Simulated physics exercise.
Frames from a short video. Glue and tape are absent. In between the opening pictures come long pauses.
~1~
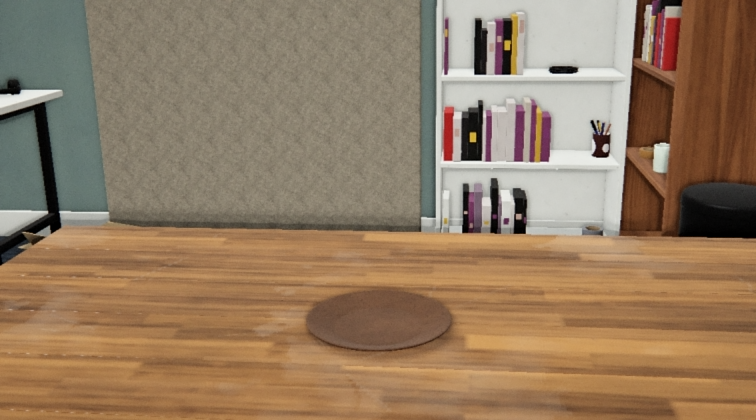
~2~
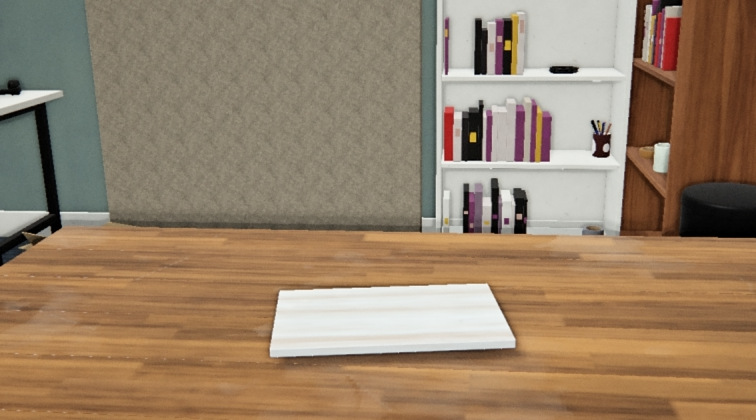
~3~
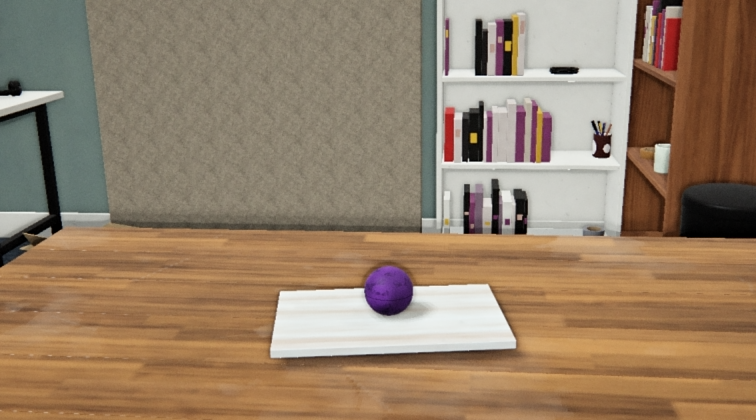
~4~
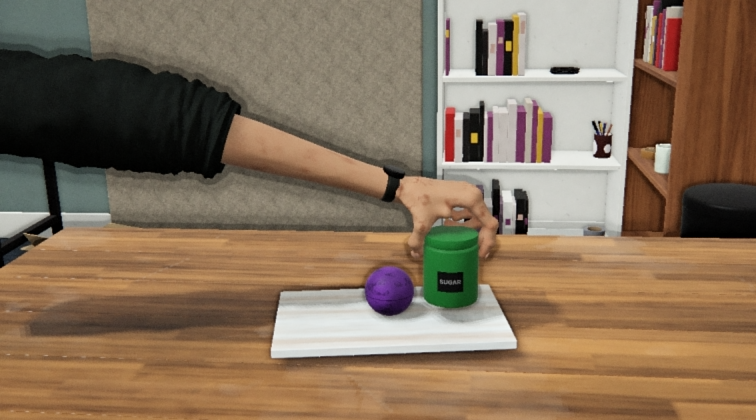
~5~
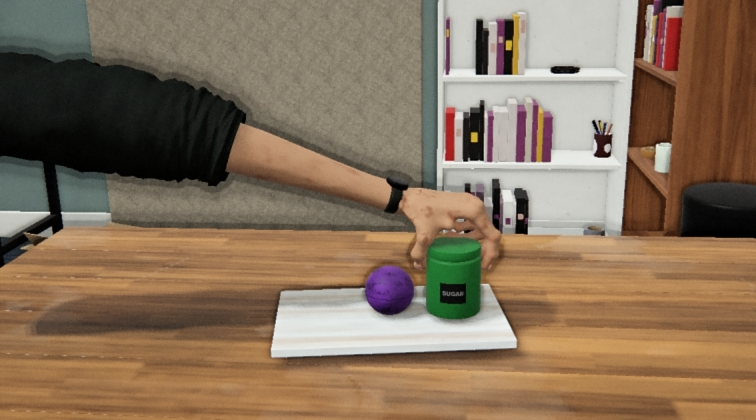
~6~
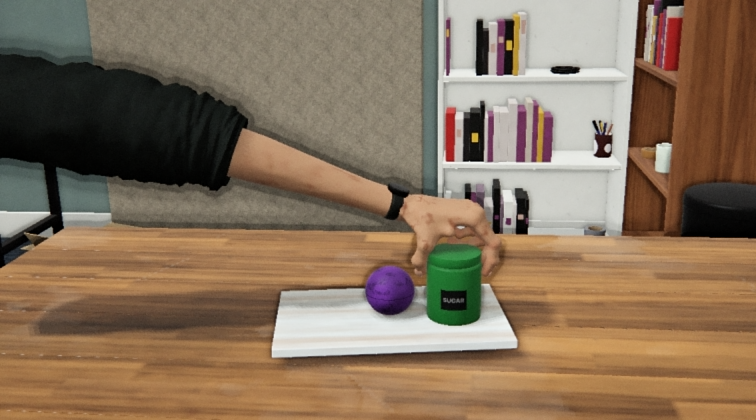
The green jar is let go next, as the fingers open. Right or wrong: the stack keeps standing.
Right, it keeps standing.
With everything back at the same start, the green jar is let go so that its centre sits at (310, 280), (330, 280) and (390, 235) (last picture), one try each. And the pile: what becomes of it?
Try 1: Stable. Try 2: Stable. Try 3: Falls over.
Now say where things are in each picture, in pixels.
In the first picture, the last thing is not in view yet.
In the second picture, the last thing is not in view yet.
In the third picture, the last thing is not in view yet; purple ball (389, 291).
In the fourth picture, on its way; green jar (451, 266); white board (390, 318).
In the fifth picture, on its way; green jar (454, 277).
In the sixth picture, set down, still held; green jar (454, 284); purple ball (390, 291).
Then, 0.70 s on from there, things are still on the move.
Then, 1.60 s on from there, no change.
Then, 2.50 s on from there, green jar resting near (454, 284).
In the end, all 4 unmoved. At the end, from the last picture's camera, green jar near (454, 284). The pile holds.
